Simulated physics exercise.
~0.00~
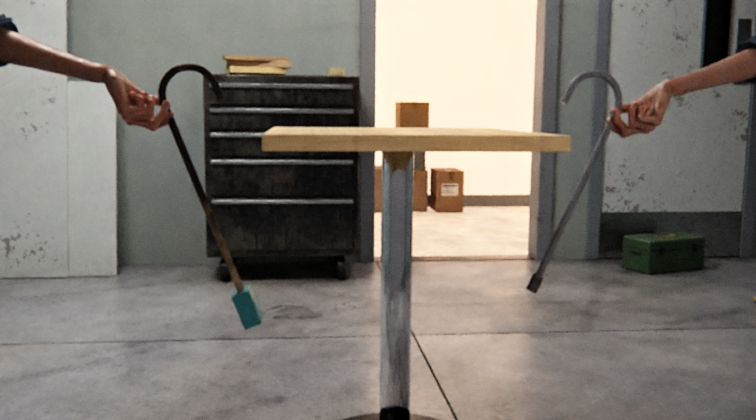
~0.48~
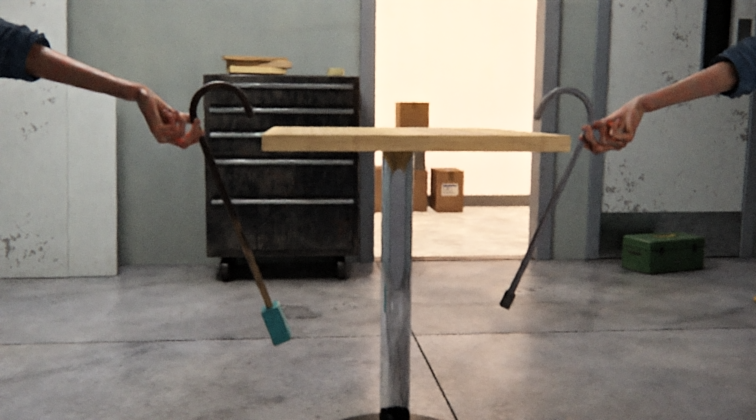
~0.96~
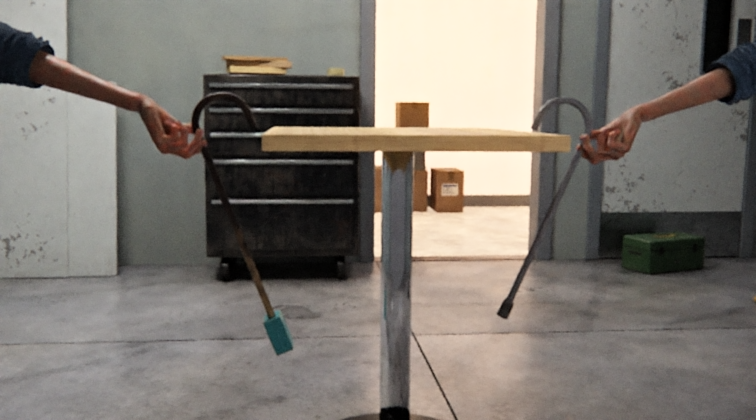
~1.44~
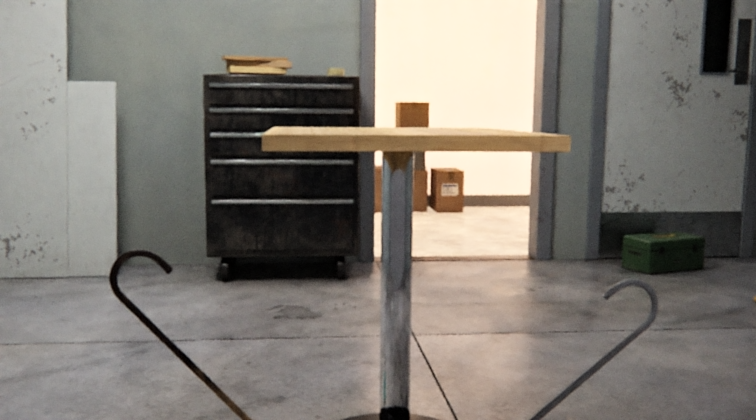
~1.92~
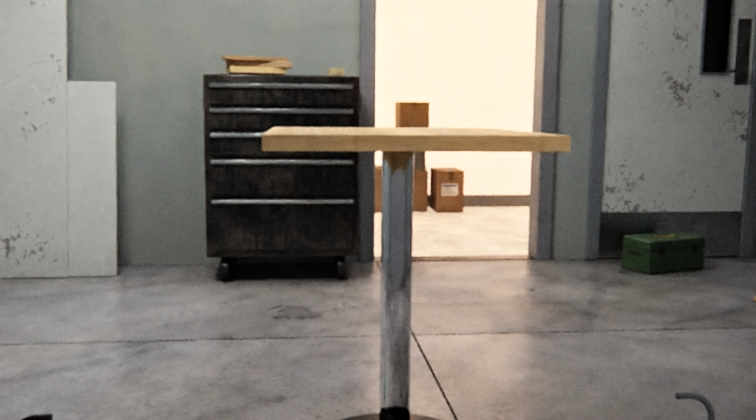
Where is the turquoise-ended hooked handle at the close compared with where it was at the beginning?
At the beginning it hangs from a hand to the left of the table. By the close it is down at floor level in the bottom left corner, farther left and almost out of view.
